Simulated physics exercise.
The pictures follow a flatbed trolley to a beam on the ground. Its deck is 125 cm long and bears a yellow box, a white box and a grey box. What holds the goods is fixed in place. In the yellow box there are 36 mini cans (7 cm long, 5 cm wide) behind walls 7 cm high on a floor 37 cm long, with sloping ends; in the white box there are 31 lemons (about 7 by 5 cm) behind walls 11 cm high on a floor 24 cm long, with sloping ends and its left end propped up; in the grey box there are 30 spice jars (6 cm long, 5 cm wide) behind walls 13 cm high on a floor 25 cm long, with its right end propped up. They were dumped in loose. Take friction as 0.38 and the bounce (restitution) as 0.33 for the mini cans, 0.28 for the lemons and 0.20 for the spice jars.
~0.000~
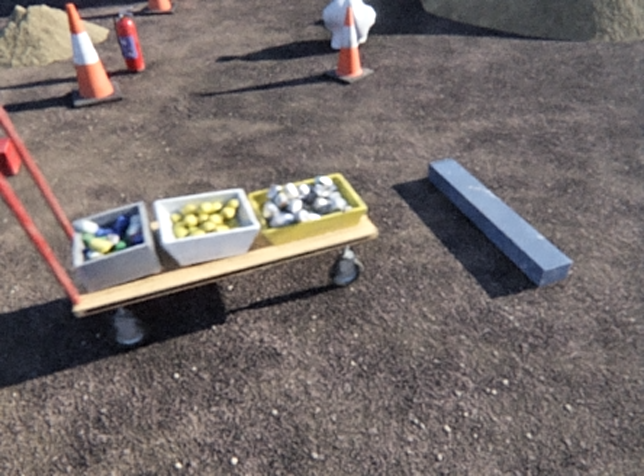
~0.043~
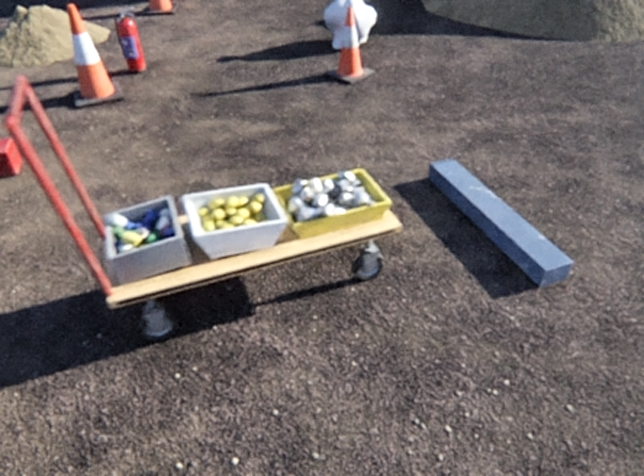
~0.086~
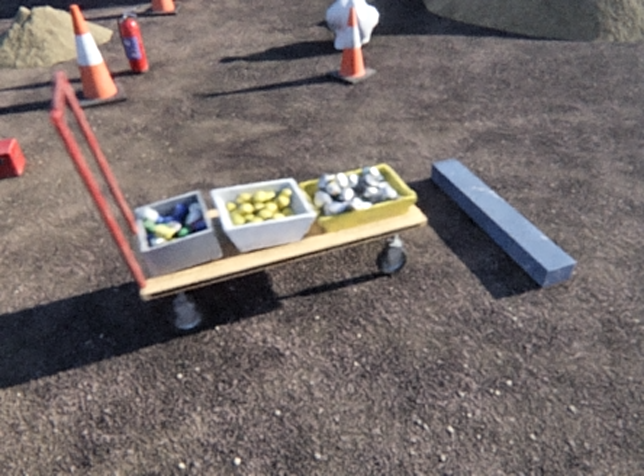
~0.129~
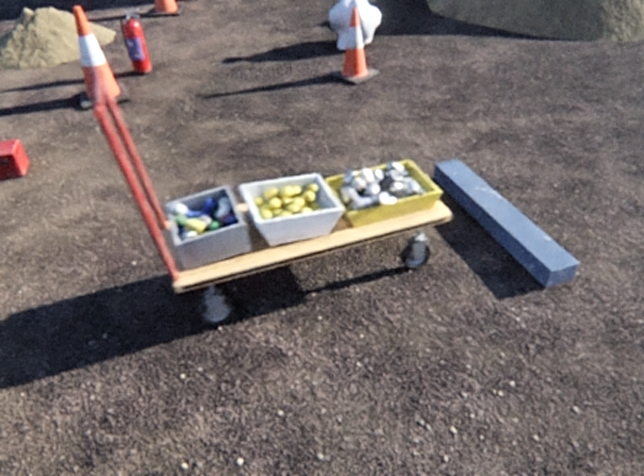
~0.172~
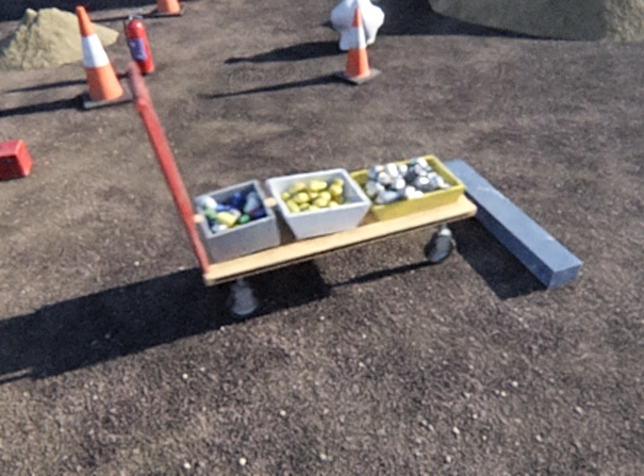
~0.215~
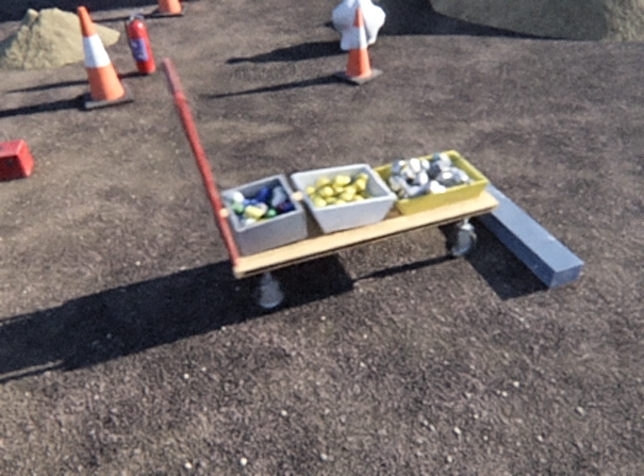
Flatbed trolley with a red handle rolling right across dark gravelly ground, carrying three open boxes of small items towards a grey beam.
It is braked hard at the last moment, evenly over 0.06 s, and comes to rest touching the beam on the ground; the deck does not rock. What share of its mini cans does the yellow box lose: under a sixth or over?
More than one in six of the mini cans leave the yellow box.
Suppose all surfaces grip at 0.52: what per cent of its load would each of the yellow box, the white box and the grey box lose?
Then yellow box 40, white box 10, grey box 0 per cent.
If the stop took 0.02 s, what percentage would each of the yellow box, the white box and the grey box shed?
In that case yellow box 40, white box 20, grey box 10 per cent.
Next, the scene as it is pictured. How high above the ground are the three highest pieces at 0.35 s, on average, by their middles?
Some 52 cm up.
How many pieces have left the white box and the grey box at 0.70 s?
About: White box 8, grey box 2.
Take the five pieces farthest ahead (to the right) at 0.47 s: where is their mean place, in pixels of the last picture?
At about (527, 133).
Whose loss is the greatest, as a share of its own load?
It is the yellow box.
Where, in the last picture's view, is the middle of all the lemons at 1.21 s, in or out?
At about (397, 189).
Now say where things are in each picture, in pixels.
In the first frame (each is followed by its nearest rim corner in this view; the camera pans a little), yellow box, (267, 231); white box, (166, 242); 76 cm short of the stop; none out.
The second frame shows yellow box, (294, 225); white box, (197, 235); 64 cm short of the stop.
The third frame shows yellow box, (322, 219); white box, (228, 229); 53 cm short of the stop.
The fourth frame shows yellow box, (350, 213); white box, (259, 222); 41 cm short of the stop.
The fifth frame shows yellow box, (376, 207); white box, (288, 216); 30 cm short of the stop.
The sixth frame shows yellow box, (401, 202); white box, (316, 210); 18 cm short of the stop; none out.
After 0.25 s, the brake bites.
After 0.35 s, yellow box 35 in, 1 out, white box 31 in, 0 out and grey box 30 in, 0 out.
After 0.47 s, yellow box 30 in, 6 out, white box 28 in, 3 out and grey box 30 in, 0 out.
After 0.70 s, yellow box 24 in, 12 out, white box 24 in, 7 out and grey box 28 in, 2 out.
Outcome (at 1.21 s), yellow box 24 in, 12 out, white box 24 in, 7 out and grey box 28 in, 2 out. Asked share, 12 of 36, 33 per cent.
